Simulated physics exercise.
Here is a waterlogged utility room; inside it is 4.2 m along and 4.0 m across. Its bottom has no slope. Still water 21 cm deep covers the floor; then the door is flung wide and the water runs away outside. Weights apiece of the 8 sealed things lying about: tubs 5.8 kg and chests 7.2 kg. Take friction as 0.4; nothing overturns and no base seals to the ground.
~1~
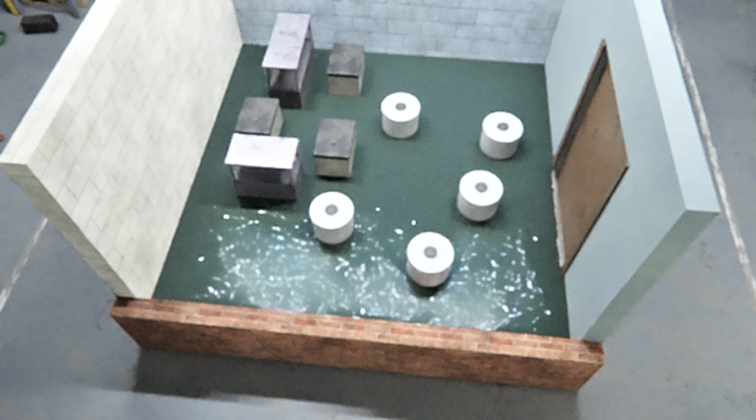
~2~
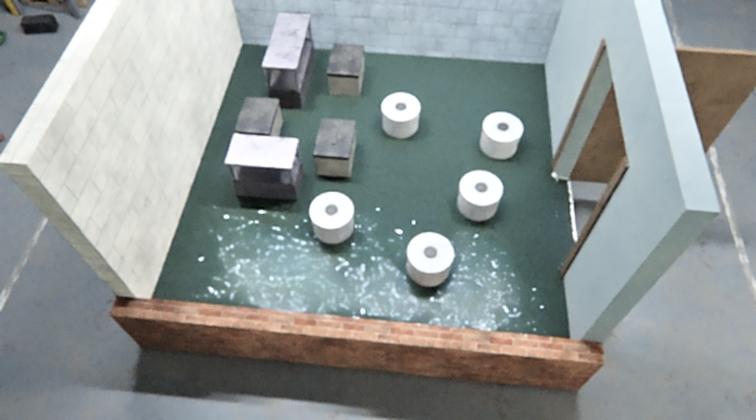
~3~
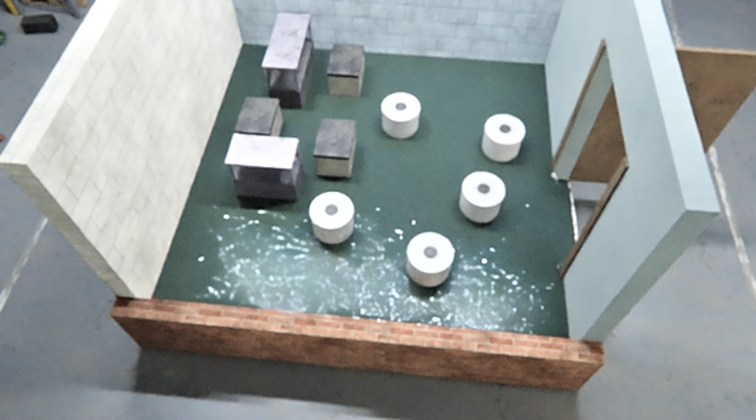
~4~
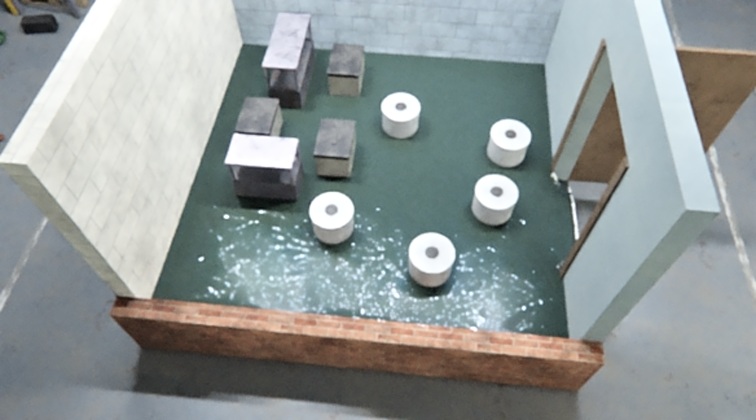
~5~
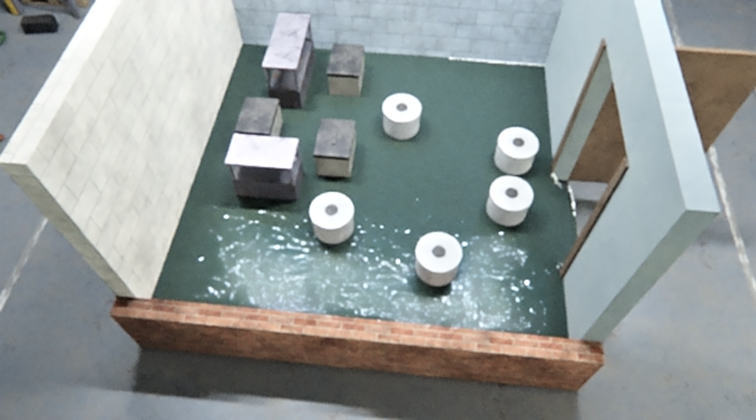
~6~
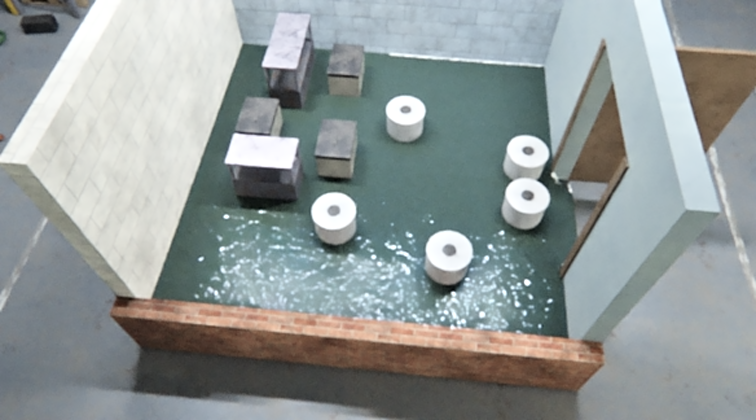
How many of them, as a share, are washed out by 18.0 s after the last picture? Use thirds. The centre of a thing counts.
It is two thirds or more.
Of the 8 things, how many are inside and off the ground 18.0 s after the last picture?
2 of them.
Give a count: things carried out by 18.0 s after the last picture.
I count 6.
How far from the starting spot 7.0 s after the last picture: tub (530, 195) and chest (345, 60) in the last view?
In that order: Washed out, 30 cm.
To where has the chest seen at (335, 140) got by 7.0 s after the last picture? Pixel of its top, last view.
At about (418, 168).
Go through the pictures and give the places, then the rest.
In the first frame, a tub at (481, 188) floats; a tub at (503, 127) floats; 21 cm deep round most things; 0 of 8 have shifted.
In the second frame, a tub at (481, 188) floats; a tub at (503, 127), afloat; about 3330 L in view; 0 of 8 have shifted.
In the third frame, a tub at (484, 189), afloat; a tub at (505, 129) floats, 3 cm from its start; 21 cm deep round most things; 0 of 8 have shifted.
In the fourth frame, a tub at (497, 192) floats, 17 cm from its start; a tub at (511, 135), afloat, 12 cm from its start; about 3220 L in view; 2 of 8 have shifted.
In the fifth frame, a tub at (512, 193) floats, 33 cm from its start; a tub at (518, 143) floats, 26 cm from its start; 21 cm deep round most things; 3 of 8 have shifted.
In the sixth frame, a tub at (528, 196), afloat, 50 cm from its start; a tub at (528, 151), afloat, 42 cm from its start; about 3100 L in view; 4 of 8 have shifted.
Then, 2.0 s after the last picture 2 of 8 are out; 6 afloat.
Then, 7.0 s after the last picture 3 of 8 are out; 5 afloat.
Then, 14.0 s after the last picture 6 of 8 are out; 2 afloat.
Then, 18.0 s after the last picture 6 of 8 are out; 2 afloat.
